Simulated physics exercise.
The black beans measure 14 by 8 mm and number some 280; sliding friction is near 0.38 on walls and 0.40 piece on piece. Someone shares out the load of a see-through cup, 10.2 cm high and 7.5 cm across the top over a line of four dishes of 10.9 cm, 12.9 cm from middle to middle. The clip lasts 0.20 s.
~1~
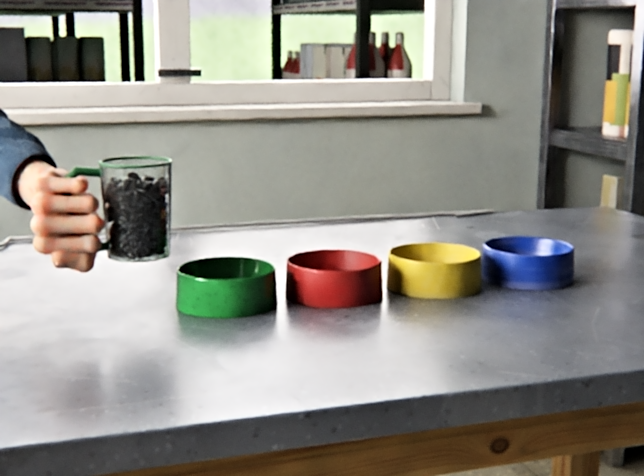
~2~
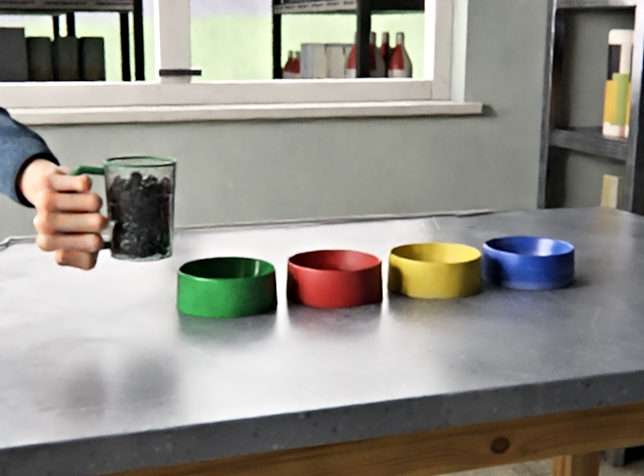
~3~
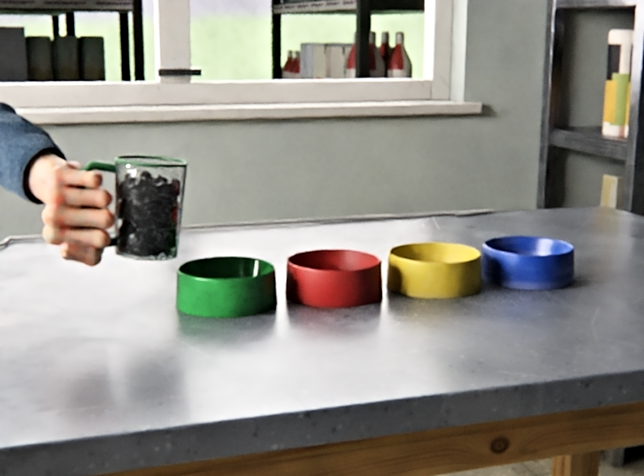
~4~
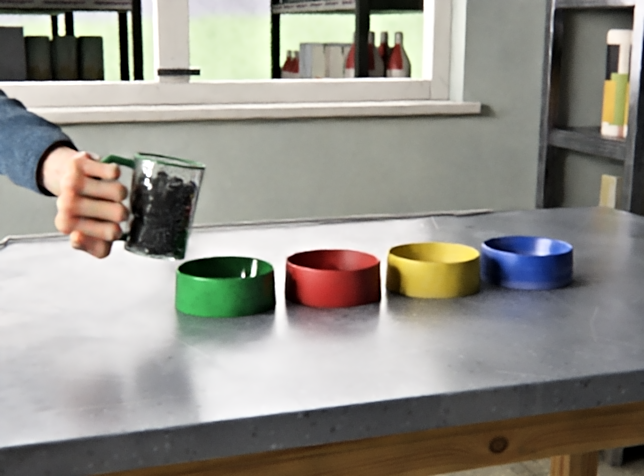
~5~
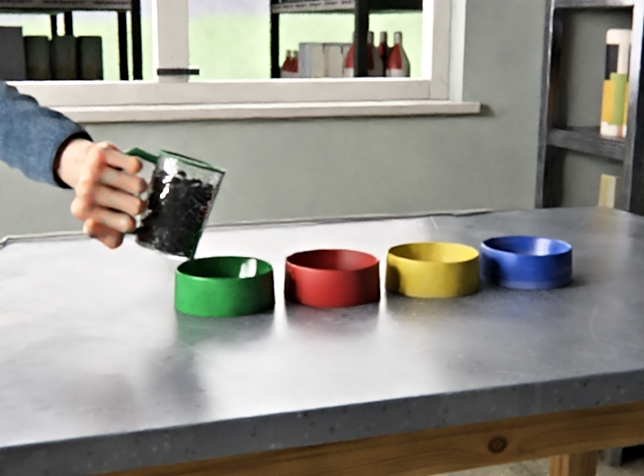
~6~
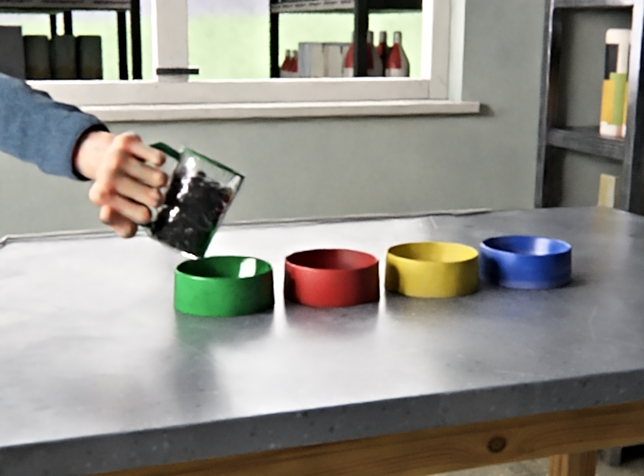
Hand holding a clear cup of black beans, moving it right and tilting it beside green, red, yellow and blue dishes.
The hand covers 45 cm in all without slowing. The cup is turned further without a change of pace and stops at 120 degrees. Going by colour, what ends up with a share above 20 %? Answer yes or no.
Red no, blue yes, green no, yellow yes, counter no.
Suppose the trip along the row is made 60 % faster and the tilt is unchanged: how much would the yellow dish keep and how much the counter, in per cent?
Yellow 0, counter 30.
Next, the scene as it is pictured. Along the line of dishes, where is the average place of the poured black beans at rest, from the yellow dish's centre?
About 10 cm to its right.
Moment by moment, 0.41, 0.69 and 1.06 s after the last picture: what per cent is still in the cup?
About 100, 45, 0.
Then, 0.41 s after the last picture, tilt 101 degrees; cup holds 100 %.
Then, 0.69 s after the last picture, tilt 120 degrees; cup holds 45 %, blue 10 %, yellow 30 %.
Then, 1.06 s after the last picture, tilt 120 degrees; cup holds 0 %, blue 55 %, yellow 30 %.
In the end, red 0 %, blue 55 %, green 0 %, yellow 30 %, counter 10 %.
